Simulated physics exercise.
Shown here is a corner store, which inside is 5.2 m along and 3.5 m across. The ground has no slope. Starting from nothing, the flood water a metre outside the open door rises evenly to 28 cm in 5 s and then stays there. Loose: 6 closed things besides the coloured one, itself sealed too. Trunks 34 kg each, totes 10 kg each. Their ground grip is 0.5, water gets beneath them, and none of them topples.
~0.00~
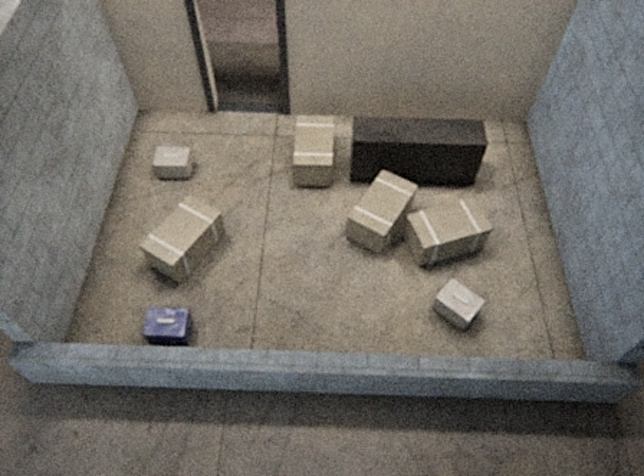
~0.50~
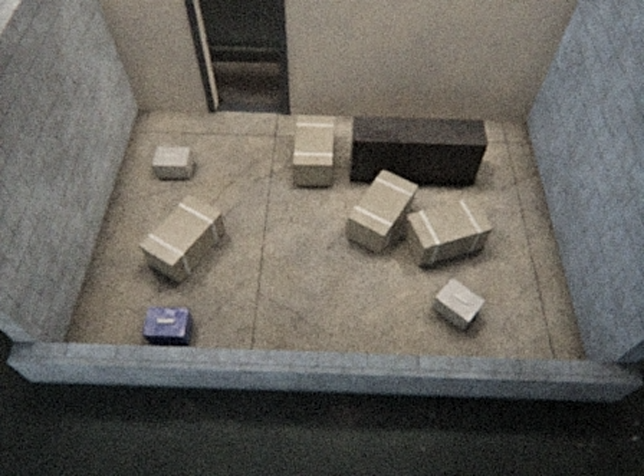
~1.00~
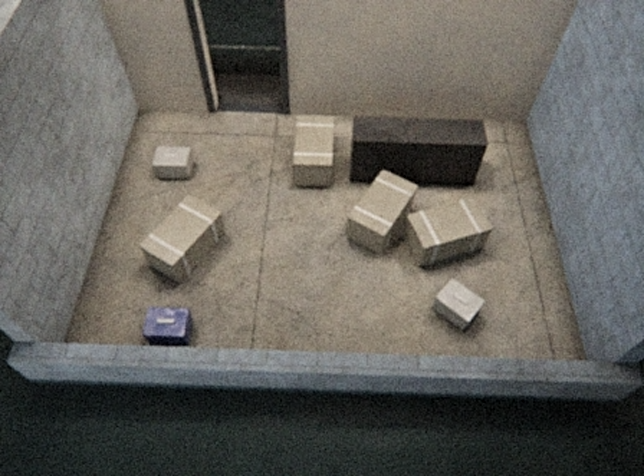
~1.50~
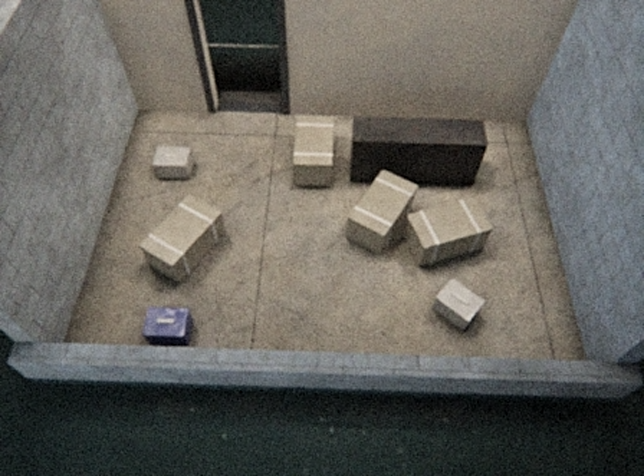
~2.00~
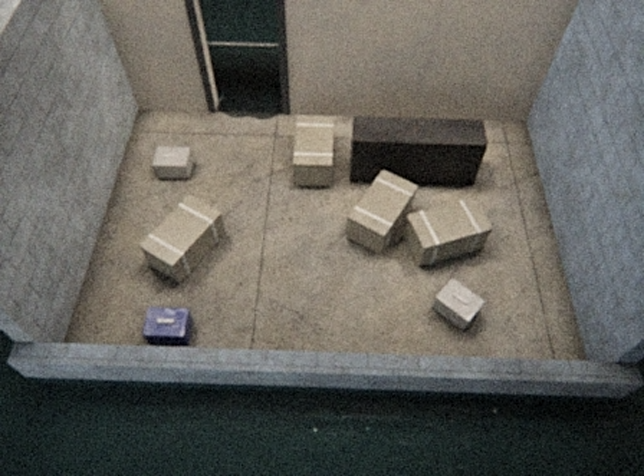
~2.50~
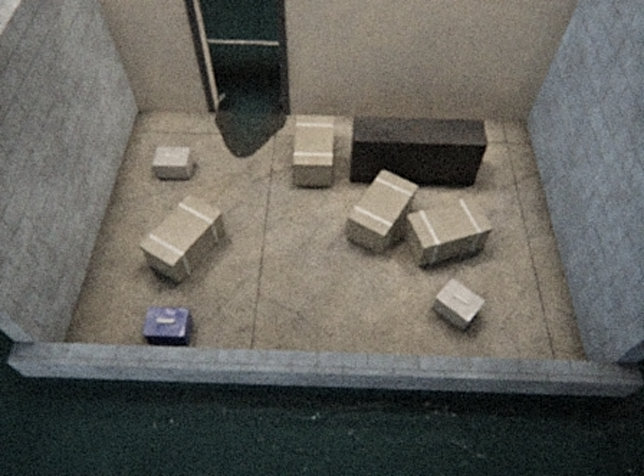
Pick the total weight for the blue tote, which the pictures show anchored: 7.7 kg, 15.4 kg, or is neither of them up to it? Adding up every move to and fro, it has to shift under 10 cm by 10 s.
Neither is up to it.
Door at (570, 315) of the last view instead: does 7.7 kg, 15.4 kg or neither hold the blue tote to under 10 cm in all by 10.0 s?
If so, both fall short.
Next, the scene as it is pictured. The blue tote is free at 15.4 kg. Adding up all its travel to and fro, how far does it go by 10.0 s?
Total path: Around 60 cm.
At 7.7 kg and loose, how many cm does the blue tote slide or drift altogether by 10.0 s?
It covers about 140 cm altogether.
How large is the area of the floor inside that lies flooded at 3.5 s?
Wet: Near 2.5 m2.
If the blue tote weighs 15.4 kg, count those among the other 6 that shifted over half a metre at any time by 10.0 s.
My count gives 2.
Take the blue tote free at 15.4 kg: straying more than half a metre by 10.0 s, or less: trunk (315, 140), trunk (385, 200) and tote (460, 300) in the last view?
Taking them in order: Within the mark, within the mark and within the mark.
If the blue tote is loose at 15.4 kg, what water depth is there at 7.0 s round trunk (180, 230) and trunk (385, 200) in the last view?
6 and 1 cm.
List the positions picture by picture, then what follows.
The first picture shows the blue tote at (166, 322) rests on the ground; water covers 0.0 m2; 0 of 7 have shifted.
The second picture shows the blue tote at (166, 322), on the bottom; water covers 0.0 m2; 0 of 7 have shifted.
The third picture shows the blue tote at (166, 322) rests on the ground; water covers 0.0 m2; 0 of 7 have shifted.
The fourth picture shows the blue tote at (166, 322), on the bottom; water covers 0.0 m2; 0 of 7 have shifted.
The fifth picture shows the blue tote at (166, 322), on the bottom; water covers 0.0 m2; 0 of 7 have shifted.
The sixth picture shows the blue tote at (166, 322), on the bottom; 0.5 m2 under water; 0 of 7 have shifted.
After 3.5 s the blue tote would be 0 cm from its start with 7.7 kg and 0 cm from its start with 15.4 kg; 0 cm of water round it then.
After 4.5 s the blue tote would be 0 cm from its start with 7.7 kg and 0 cm from its start with 15.4 kg; 0 cm of water round it then.
After 7.0 s the blue tote would be 8 cm from its start with 7.7 kg and 0 cm from its start with 15.4 kg; 7 cm of water round it then.
After 10.0 s the blue tote would be 8 cm from its start with 7.7 kg and 56 cm from its start with 15.4 kg; 14 cm of water round it then.
